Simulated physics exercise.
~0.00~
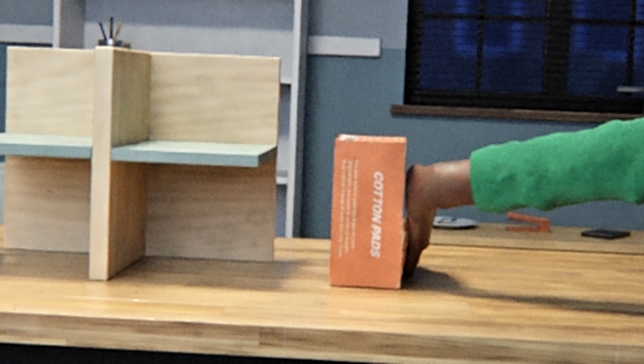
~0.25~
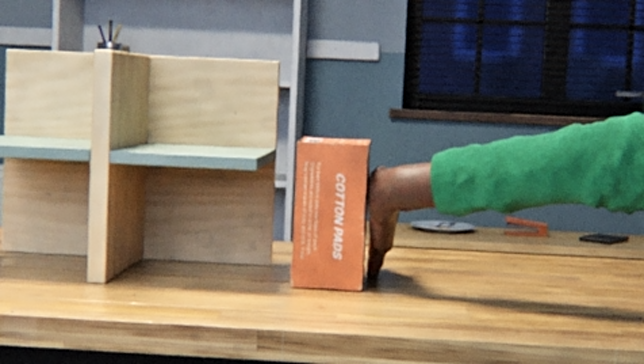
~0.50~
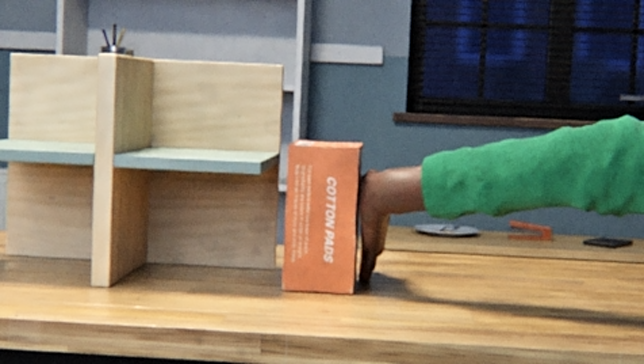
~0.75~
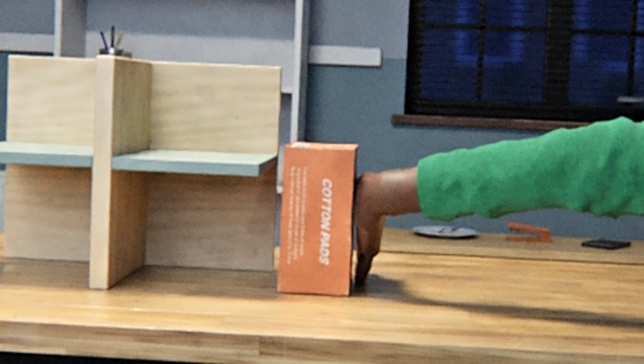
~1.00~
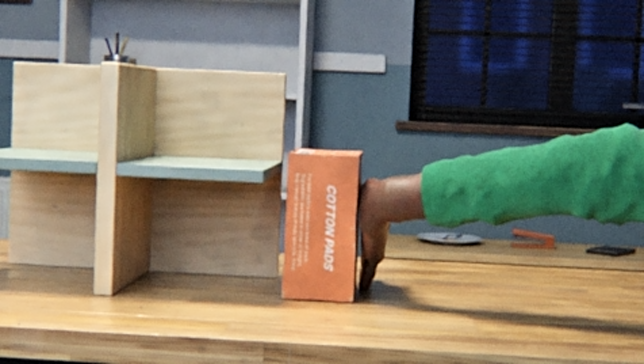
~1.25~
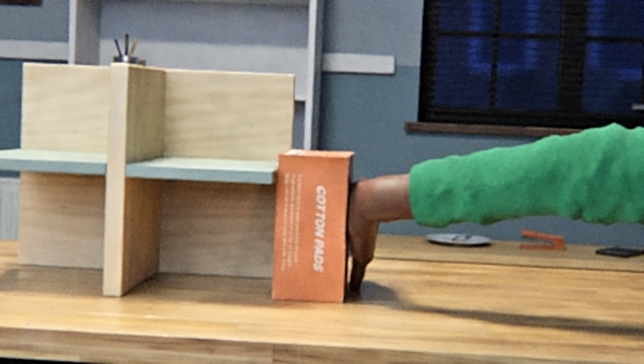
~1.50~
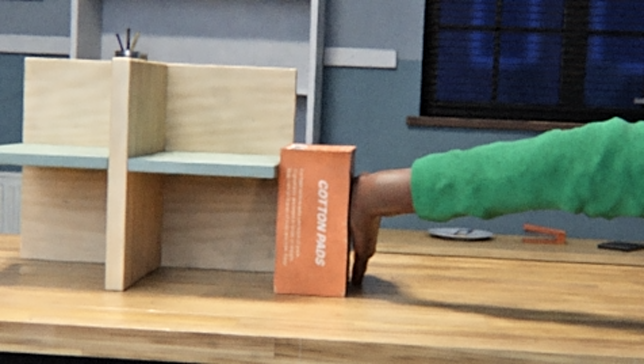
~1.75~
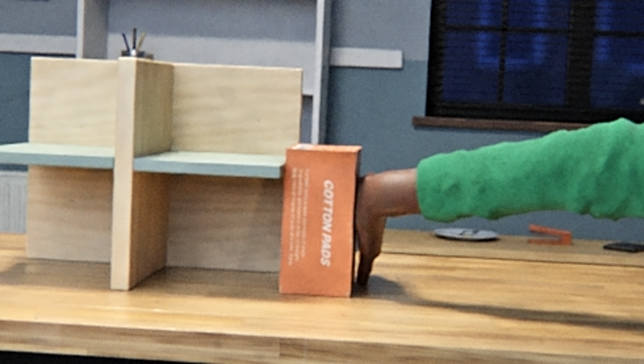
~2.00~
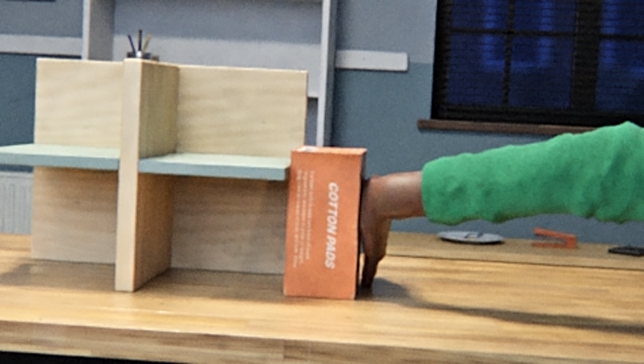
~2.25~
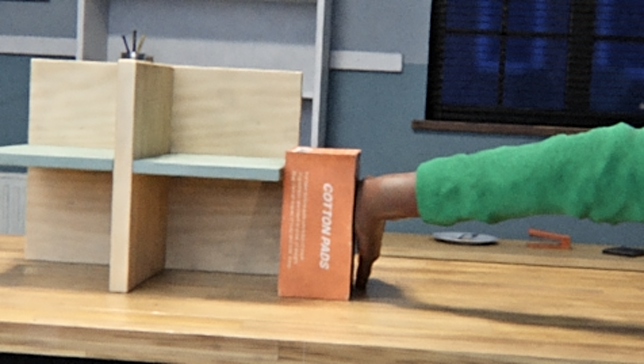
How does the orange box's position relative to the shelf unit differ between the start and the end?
At the start the orange box stands apart from the shelf unit, with a clear gap to its right. By the end it has moved left and is up against the right edge of the ledge.
